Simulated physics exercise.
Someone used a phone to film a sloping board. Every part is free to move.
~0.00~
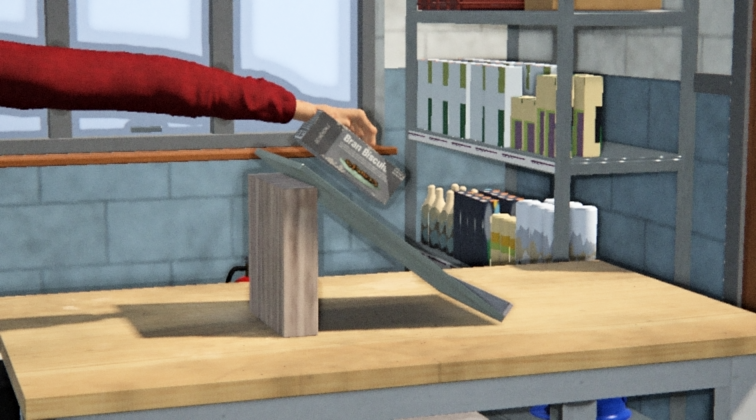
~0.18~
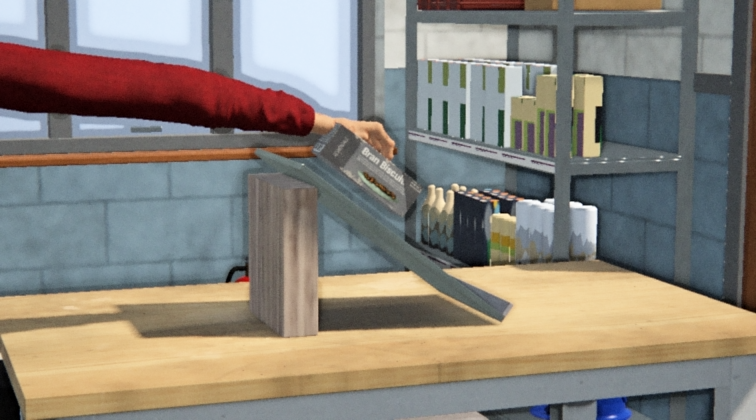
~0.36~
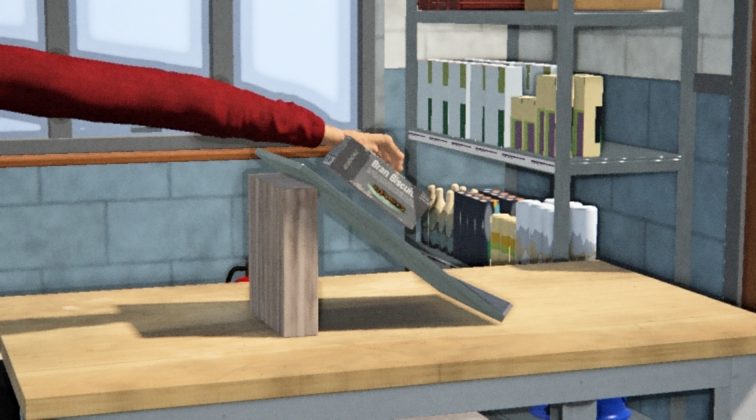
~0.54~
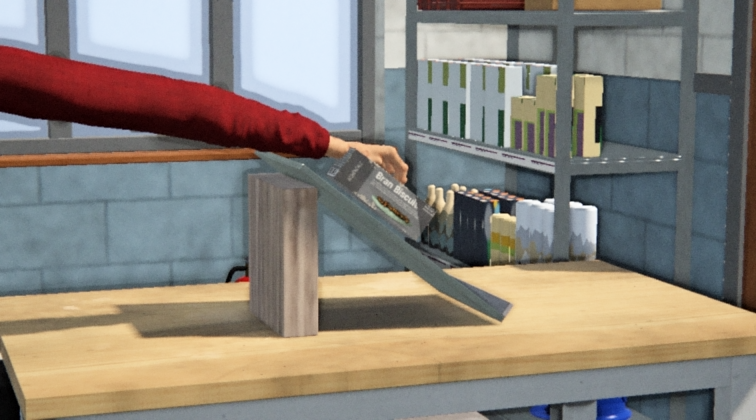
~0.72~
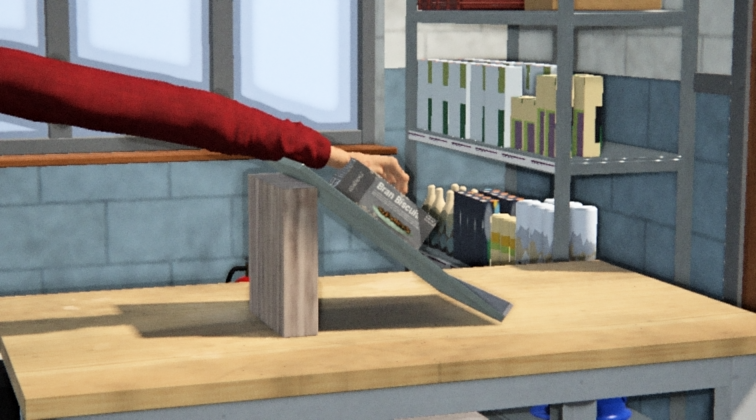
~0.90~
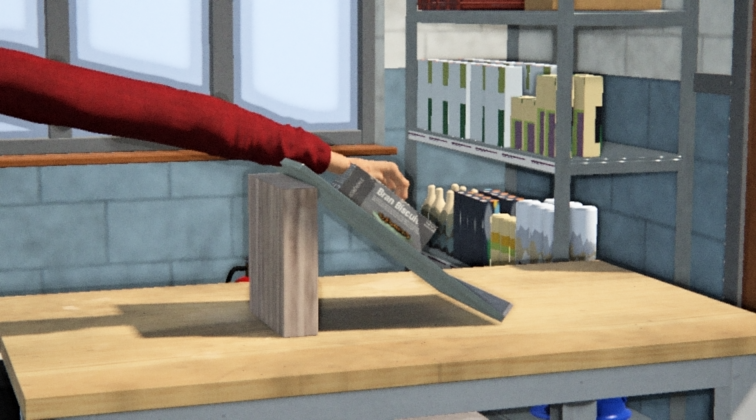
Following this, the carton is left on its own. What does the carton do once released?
The carton moves down the slope.
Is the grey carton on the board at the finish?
In the end it stays aboard.
By 1.20 s, grey carton moved a little near (411, 231).
By 1.30 s, grey carton moved about its own width near (441, 255).
When it is over (1.9 s), moved from the start, grey carton. End places, in pixels of the last picture, grey carton near (441, 254). The grey carton goes downhill.
